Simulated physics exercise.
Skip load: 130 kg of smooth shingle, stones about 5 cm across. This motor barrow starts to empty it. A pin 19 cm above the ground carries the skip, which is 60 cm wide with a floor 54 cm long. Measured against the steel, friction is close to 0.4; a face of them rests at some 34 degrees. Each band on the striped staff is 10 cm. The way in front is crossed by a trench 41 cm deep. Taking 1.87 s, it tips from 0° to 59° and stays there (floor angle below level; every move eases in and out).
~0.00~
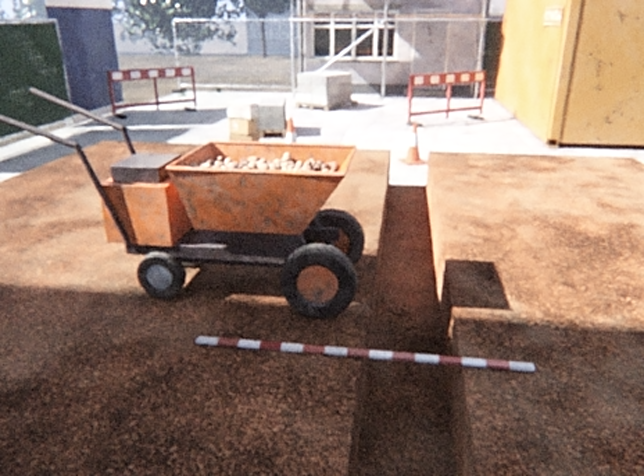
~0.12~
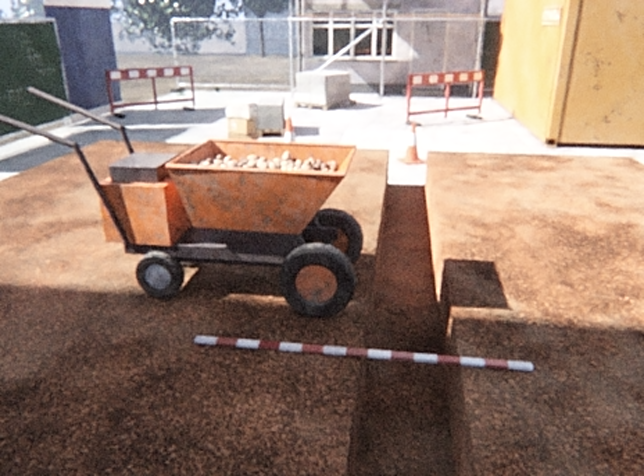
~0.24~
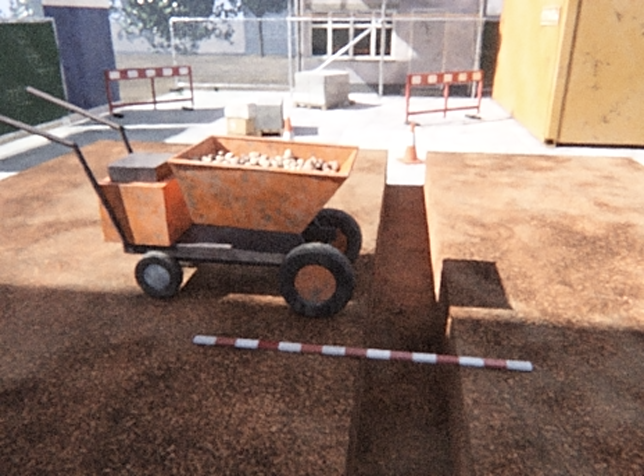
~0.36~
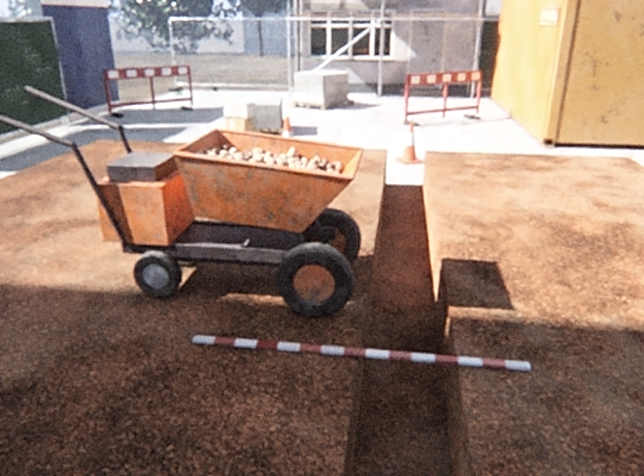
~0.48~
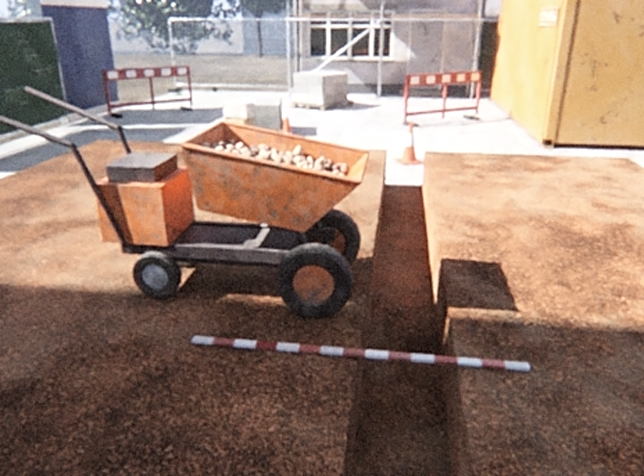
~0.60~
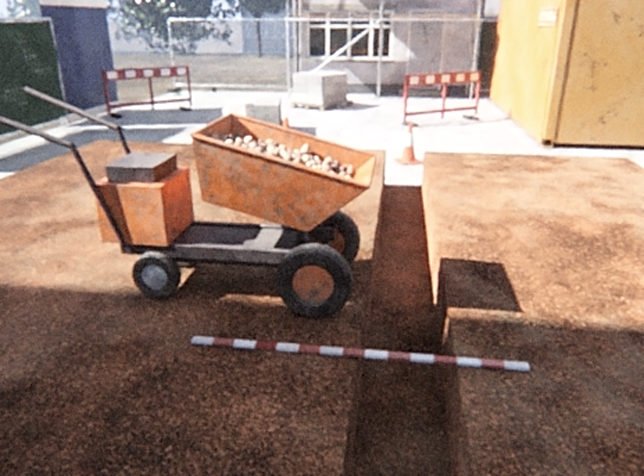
The clip shows an orange motor barrow loaded with stones beside a trench, a red-and-white striped staff lying in front, as its skip starts level and gradually tilts down to the right while the wheels stay in place.
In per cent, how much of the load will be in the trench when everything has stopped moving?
Around 36 per cent of it.
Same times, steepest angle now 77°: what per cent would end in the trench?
Some 35% would finish there.
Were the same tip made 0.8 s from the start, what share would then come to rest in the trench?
Around 20 per cent would end in the trench.
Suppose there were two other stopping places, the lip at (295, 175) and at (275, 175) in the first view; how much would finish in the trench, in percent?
70 %, then 70 %.
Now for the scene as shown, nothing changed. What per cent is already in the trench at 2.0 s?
I'd put it near 5 per cent.
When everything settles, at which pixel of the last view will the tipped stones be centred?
I'd point somewhere around (443, 296).
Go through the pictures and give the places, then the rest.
Lip at (345, 175), floor tilted 0°, highest stones at (261, 165), in the first picture.
The skip is at 1°, its lip at (345, 175); the top of the load is at (261, 164); the stones move at 0.1 m/s on average, in the second picture.
Lip at (348, 176), floor tilted 3°, highest stones at (244, 160); the stones move at 0.2 m/s on average, in the third picture.
The skip is at 6°, its lip at (353, 178); the top of the load is at (234, 155); the stones move at 0.3 m/s on average, in the fourth picture.
The skip is at 10°, its lip at (361, 182); the top of the load is at (227, 148); the stones move at 0.3 m/s on average, in the fifth picture.
The skip is at 14°, its lip at (370, 187); the top of the load is at (234, 140); the stones move at 0.4 m/s on average, in the sixth picture.
After 1.4 s the floor is at 50°; 100 % in the skip; the foremost stones are at (413, 220).
After 2.0 s the floor is at 59°; 80 % in the skip, 7 % in the trench, 13 % past the trench; the foremost stones are at (503, 302).
After 2.3 s the floor is at 59°; 58 % in the skip, 11 % in the trench, 31 % past the trench; the foremost stones are at (579, 325).
After 4.3 s the floor is at 59°; 28 % in the skip, 36 % in the trench, 35 % past the trench; the foremost stones are at (615, 307).
